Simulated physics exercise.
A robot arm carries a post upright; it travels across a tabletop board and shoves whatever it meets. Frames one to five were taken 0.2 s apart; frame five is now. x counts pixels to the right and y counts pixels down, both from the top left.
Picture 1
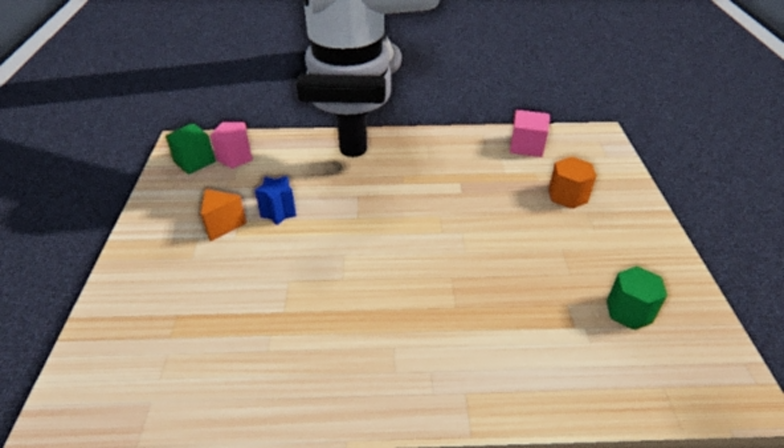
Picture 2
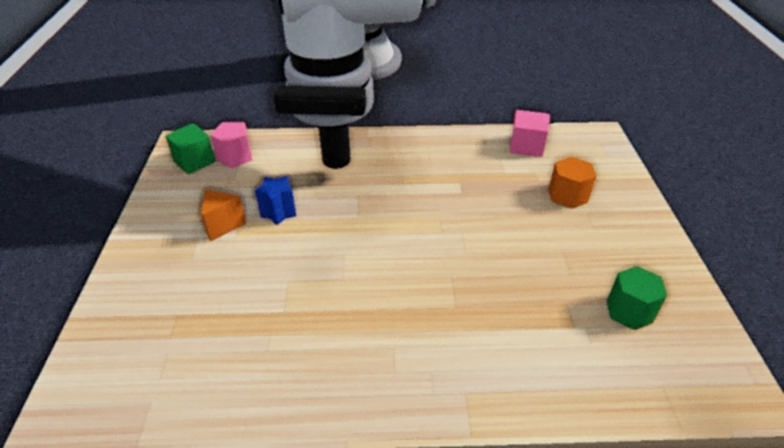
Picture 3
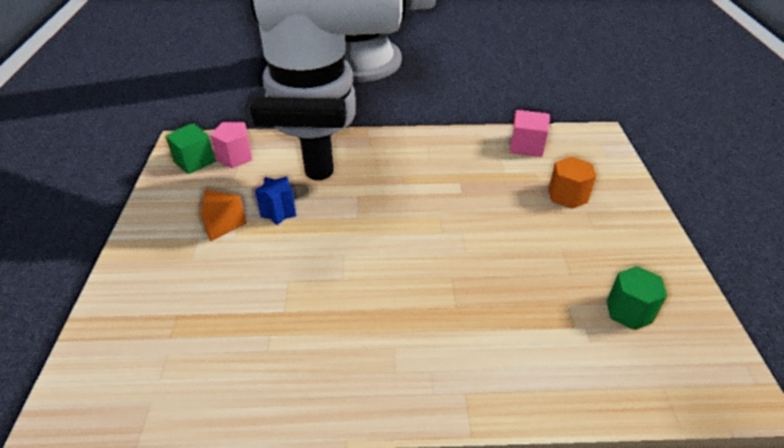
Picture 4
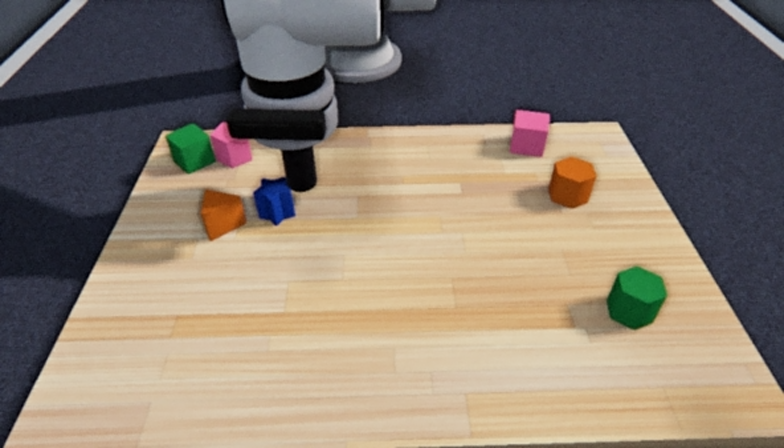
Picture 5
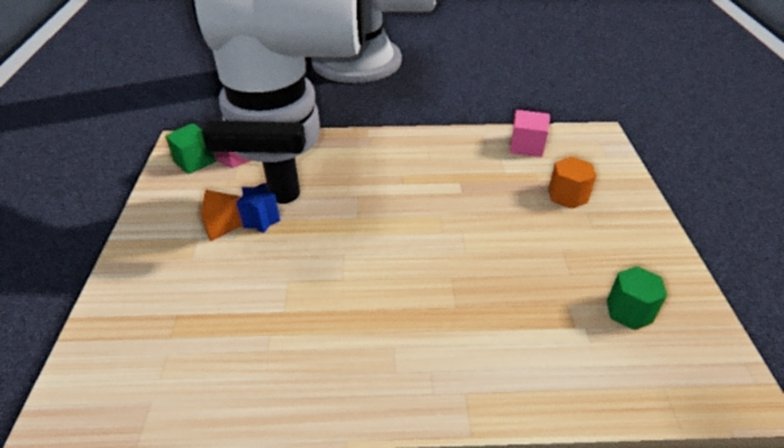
We see a robot arm with a black post move left and nearer over a wooden table of colored blocks, then push the blue star block a short way left, up against the orange triangular piece.
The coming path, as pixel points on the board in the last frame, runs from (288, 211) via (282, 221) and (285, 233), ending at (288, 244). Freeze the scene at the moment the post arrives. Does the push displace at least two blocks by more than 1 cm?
My answer is no.
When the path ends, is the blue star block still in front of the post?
No, that is not how it ends up.
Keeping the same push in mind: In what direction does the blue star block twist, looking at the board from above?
From above, it turns clockwise.
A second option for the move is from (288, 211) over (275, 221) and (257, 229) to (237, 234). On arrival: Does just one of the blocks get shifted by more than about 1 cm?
In short: No.
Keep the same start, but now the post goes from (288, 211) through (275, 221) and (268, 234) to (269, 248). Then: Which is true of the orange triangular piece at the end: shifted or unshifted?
My prediction: It moves.
What follows on the original path. Halfway along, post at (281, 212); orange triangular piece at (211, 201); blue star block at (247, 202), turned 25° clockwise.
At the end, post at (285, 229); orange triangular piece at (211, 201); blue star block at (247, 203), turned 30° clockwise.
